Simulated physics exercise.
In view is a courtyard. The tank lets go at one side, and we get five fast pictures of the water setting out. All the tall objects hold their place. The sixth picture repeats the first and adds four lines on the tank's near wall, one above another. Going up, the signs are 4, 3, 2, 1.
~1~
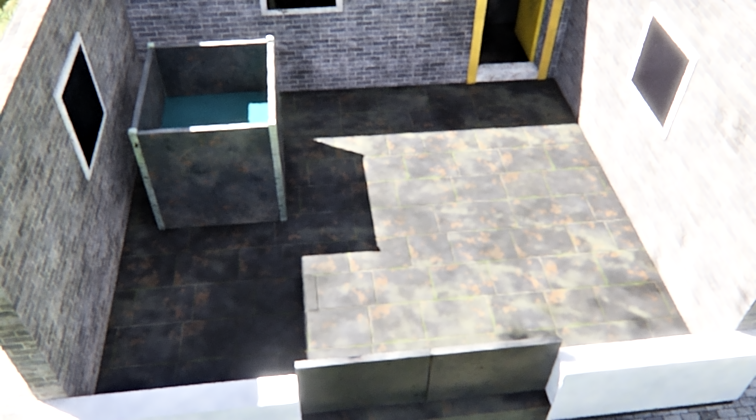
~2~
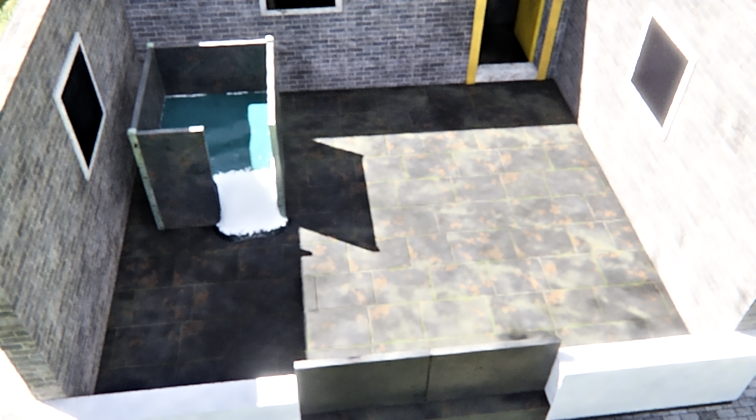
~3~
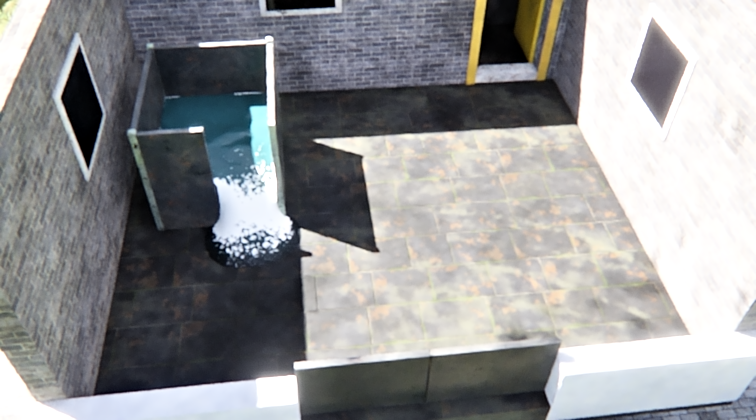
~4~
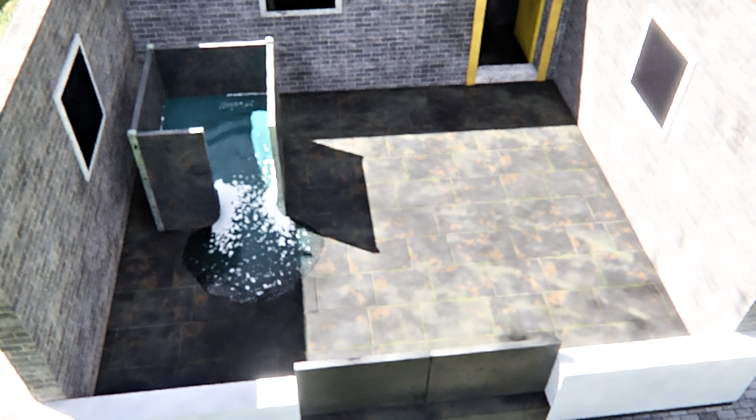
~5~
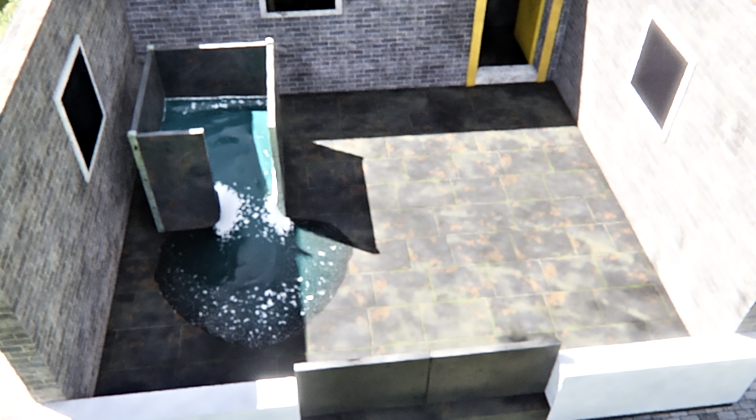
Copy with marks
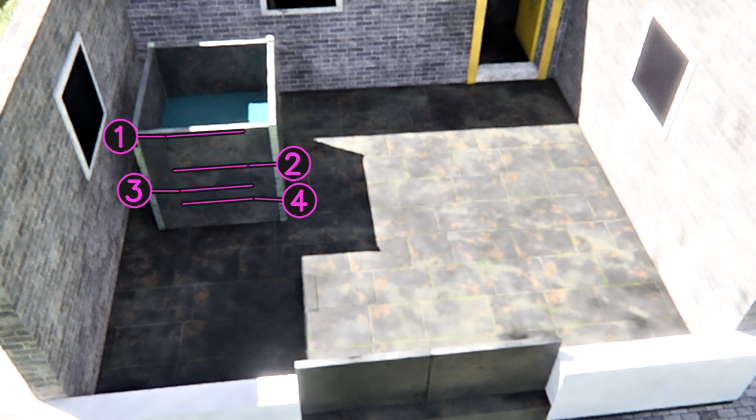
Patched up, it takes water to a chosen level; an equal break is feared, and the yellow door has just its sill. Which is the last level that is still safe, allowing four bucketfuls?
2.
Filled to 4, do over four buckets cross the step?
No.
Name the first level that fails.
Level 1.
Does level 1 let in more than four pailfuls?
Yes.
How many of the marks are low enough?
Three of them.
In magenta, 1 at (204, 134); 2 at (211, 168); 3 at (215, 188); 4 at (218, 201); from the bottom up 4, 3, 2, 1.
If 1 is chosen, about 13 bucketfuls get in.
If 2 is chosen, a bucket or two gets in.
If 3 is chosen, nothing gets over.
If 4 is chosen, nothing gets over.
